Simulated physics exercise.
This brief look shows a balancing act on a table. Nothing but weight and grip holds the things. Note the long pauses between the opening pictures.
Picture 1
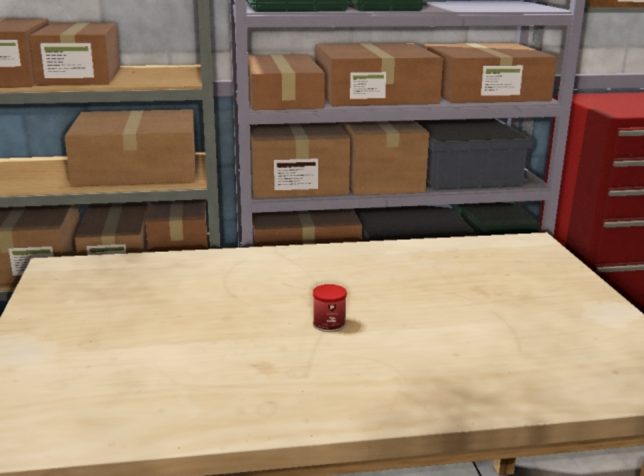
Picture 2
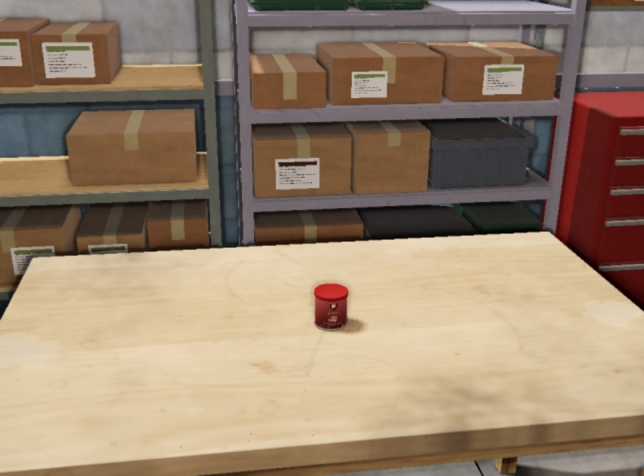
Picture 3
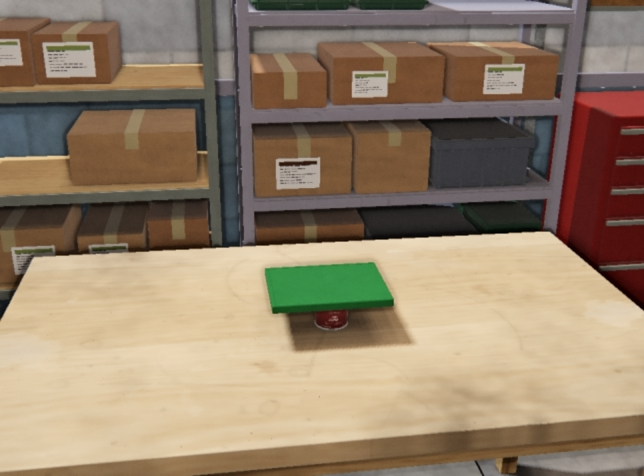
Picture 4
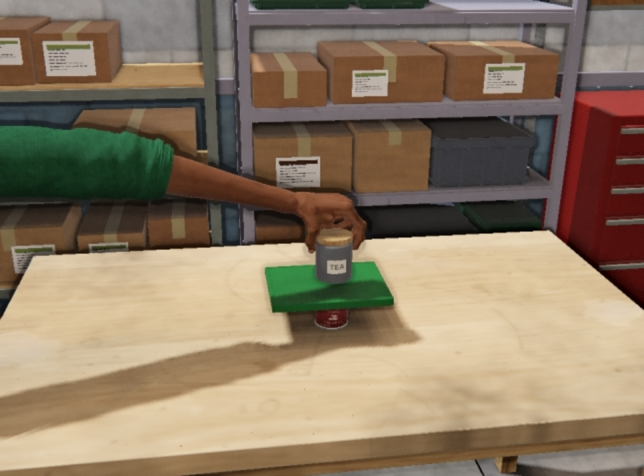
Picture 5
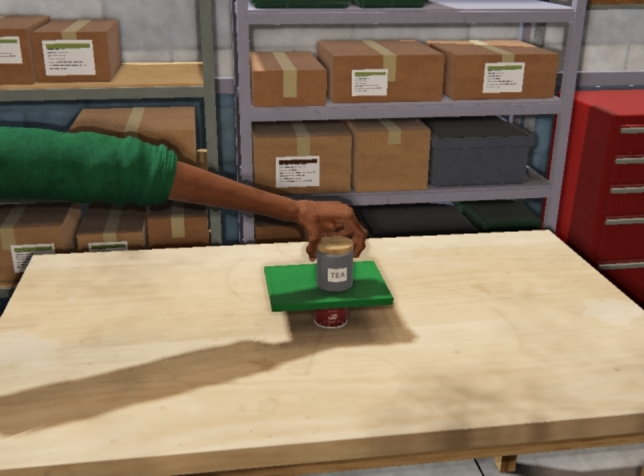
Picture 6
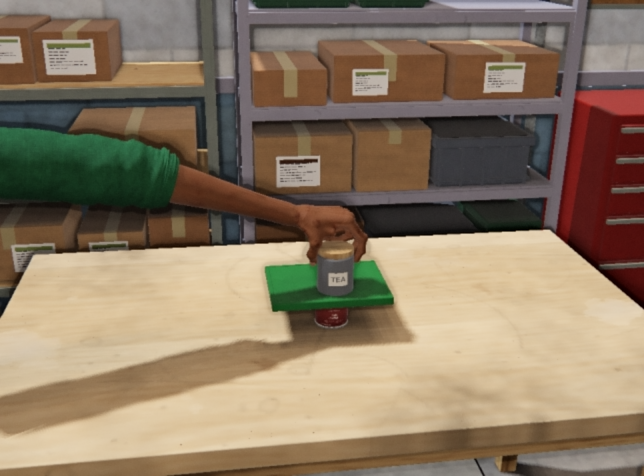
A green lid appeared on top of a small red can on a wooden table, then a hand reached in from the left and lowered a grey tea jar onto it, still gripping the jar.
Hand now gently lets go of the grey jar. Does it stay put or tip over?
Most likely the stack survives.
Then, 0.30 s past the last view, nothing moves.
Then, 0.70 s past the last view, grey jar resting near (335, 268).
Finally, all 3 still in place. Final places as the last picture's camera would see them, grey jar near (335, 268). The stack keeps its balance.
